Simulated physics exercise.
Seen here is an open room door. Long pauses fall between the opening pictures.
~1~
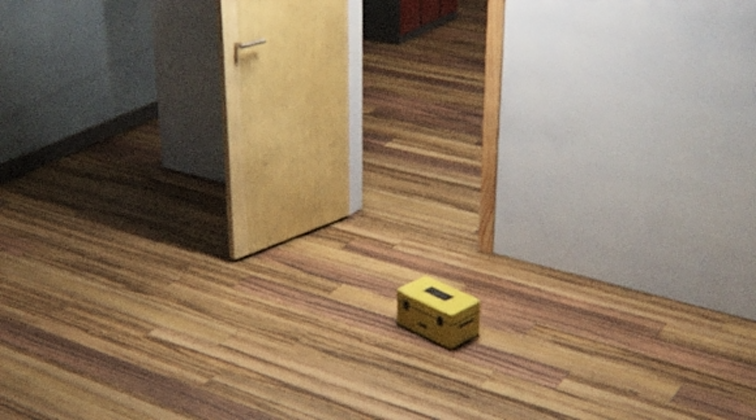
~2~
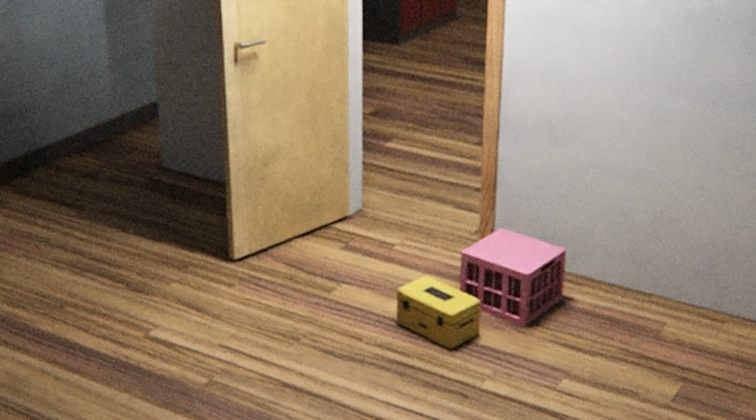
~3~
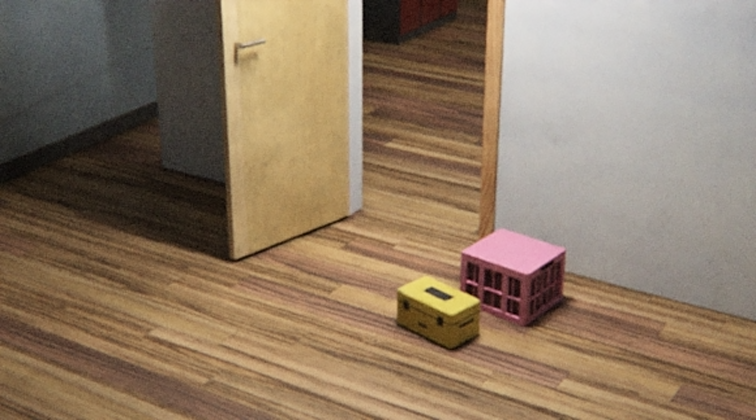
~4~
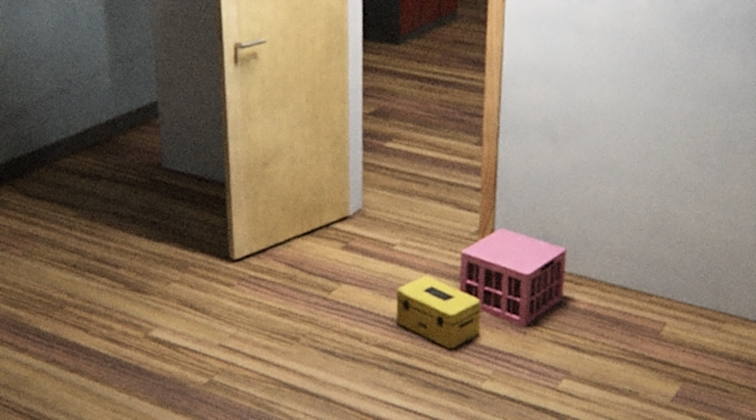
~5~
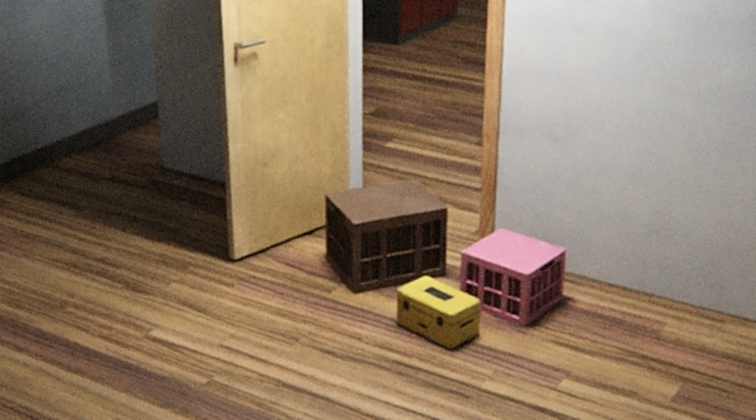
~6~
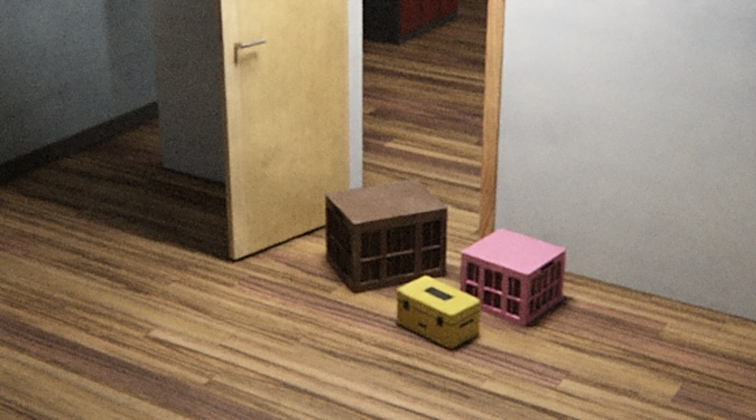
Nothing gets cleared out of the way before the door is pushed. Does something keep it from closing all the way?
Yes, I expect it will finish partly open.
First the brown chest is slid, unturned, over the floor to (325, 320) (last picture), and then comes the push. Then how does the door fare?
Observation: Afterwards the door travels the full way.
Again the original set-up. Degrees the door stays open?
Roughly 40 degrees open.
Then, 0.80 s on from there, door at 68°; brown chest shifted a little near (392, 236).
Then, 1.10 s on from there, door at 51°; brown chest shifted a little near (421, 238).
In the end, door at 39°; moved from the start, brown chest; the other 2 unmoved. At the end, from the last picture's camera, brown chest near (447, 235).
